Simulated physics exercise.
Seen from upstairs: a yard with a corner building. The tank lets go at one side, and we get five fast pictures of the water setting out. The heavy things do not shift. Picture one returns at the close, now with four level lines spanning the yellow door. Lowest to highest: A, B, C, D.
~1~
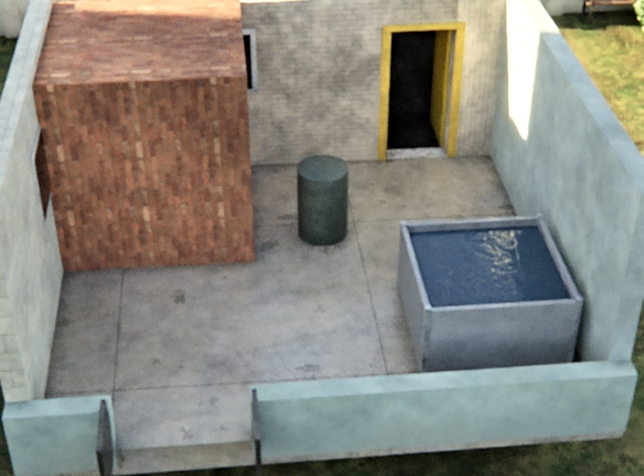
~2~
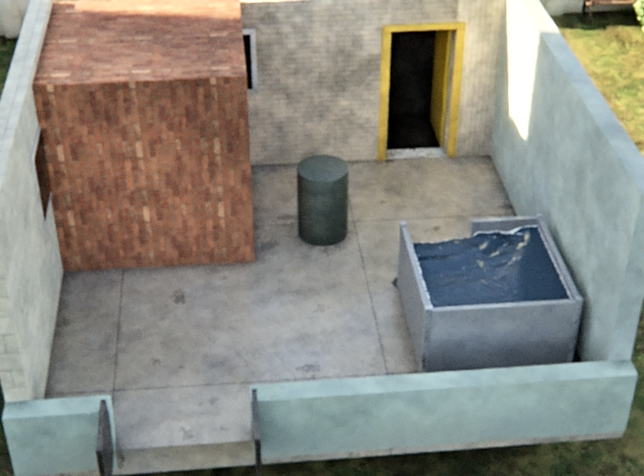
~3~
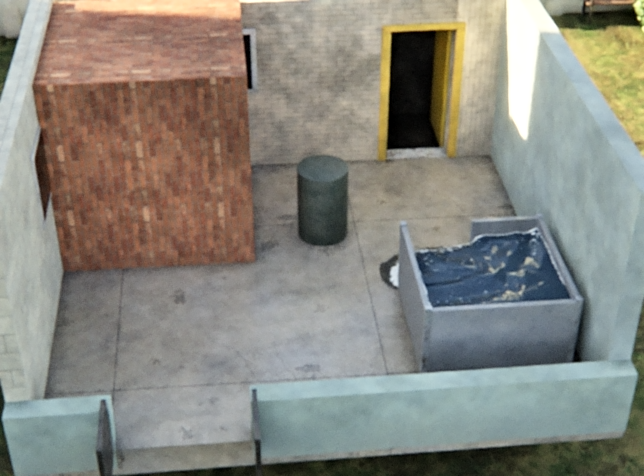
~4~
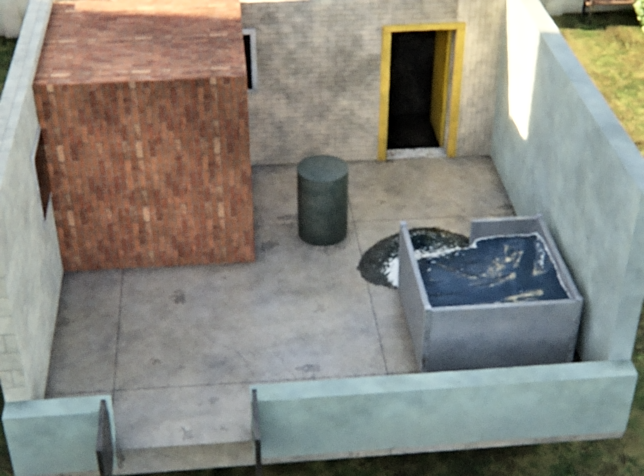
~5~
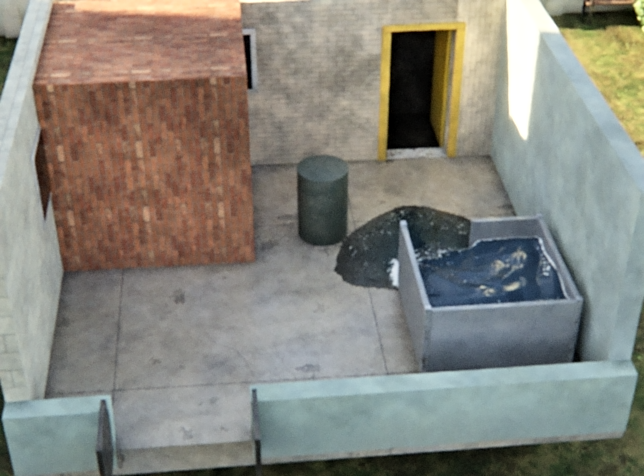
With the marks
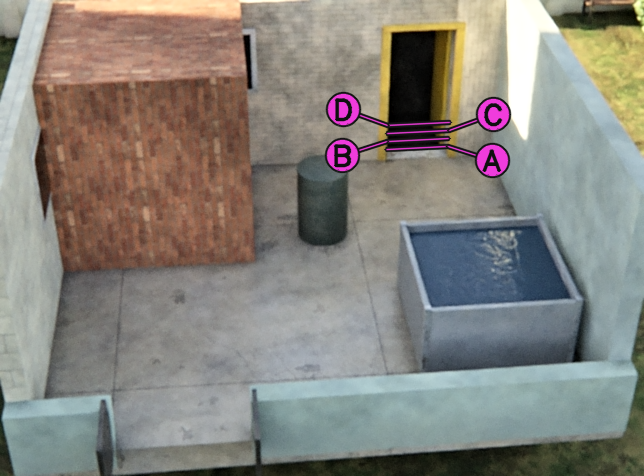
Dark water sloshing in a grey tank, then pouring out behind it and spreading across the paved yard towards a green cylinder.
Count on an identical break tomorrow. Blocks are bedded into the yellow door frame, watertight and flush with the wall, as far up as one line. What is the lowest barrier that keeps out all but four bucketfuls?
Take B.
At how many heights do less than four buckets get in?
Three.
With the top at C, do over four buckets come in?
No, not at all.
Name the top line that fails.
That is line A.
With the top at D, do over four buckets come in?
No.
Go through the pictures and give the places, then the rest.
In the first picture, water in the tank at rest, its middle at (486, 266); foot of the yellow doorway at (416, 158); open gate at (180, 386).
In the second picture, water covers 1 % of the ground, its front hidden from here.
In the third picture, water covers 3 % of the ground, its front hidden from here.
In the fourth picture, 7 % of the ground under water, visible out to (375, 253).
In the fifth picture, 13 % of the ground under water, visible out to (405, 209).
In magenta, A at (417, 148); B at (417, 140); C at (418, 132); D at (418, 123); from the bottom up A, B, C, D.
With A, about 8 bucketfuls get in.
With B, a splash gets over, under a bucket.
With C, nothing gets over.
With D, nothing gets over.
